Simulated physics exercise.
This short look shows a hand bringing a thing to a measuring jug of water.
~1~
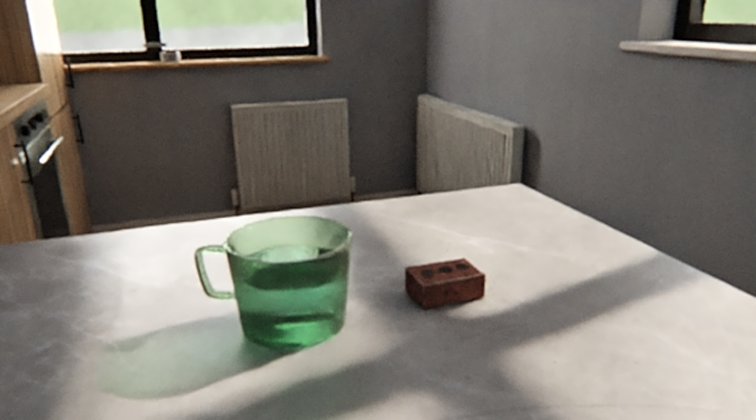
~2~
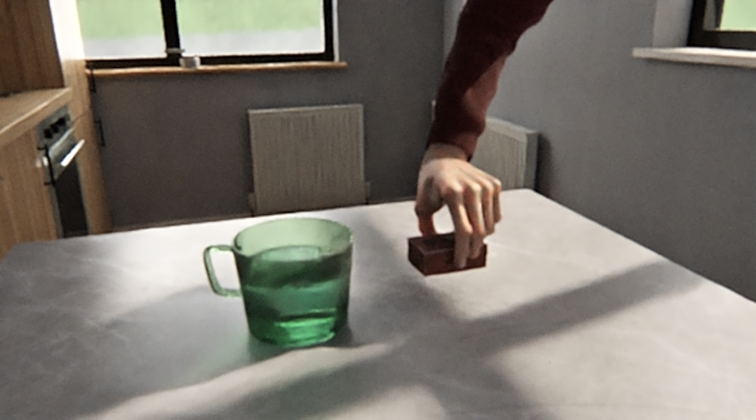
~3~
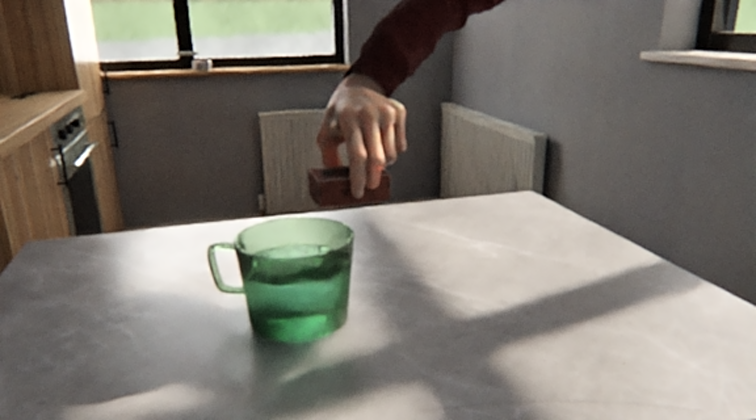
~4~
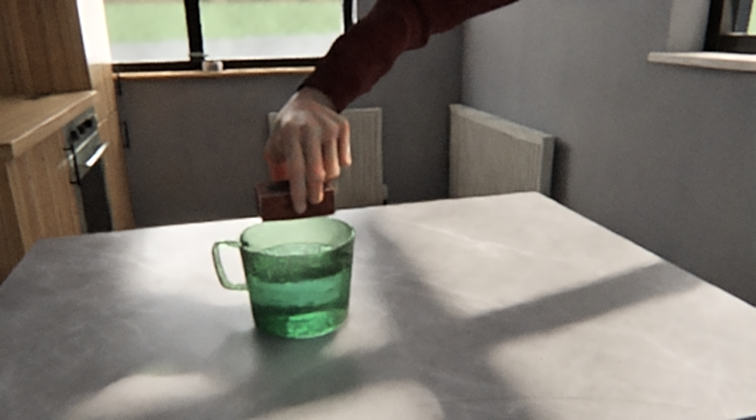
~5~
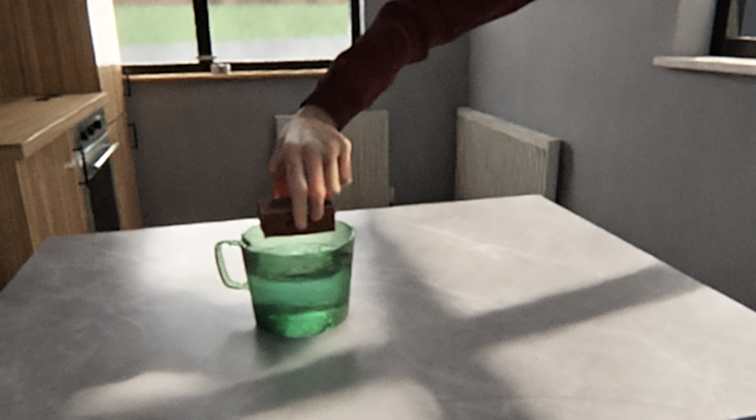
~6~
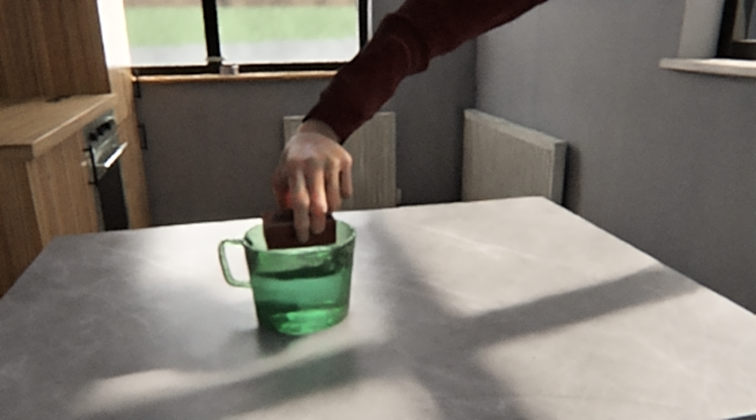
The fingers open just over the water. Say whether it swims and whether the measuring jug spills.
The thing drops down, and the measuring jug does not spill.
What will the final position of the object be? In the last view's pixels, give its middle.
It ends up around (303, 294).
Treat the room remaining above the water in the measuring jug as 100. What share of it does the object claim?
About 40 %.
Next, the piece of brick enters the water; the measuring jug is about three quarters full.
After that, the piece of brick goes on down; the measuring jug is about three quarters full.
Finally, the piece of brick has sunk; the measuring jug is about three quarters full; the top is dry.
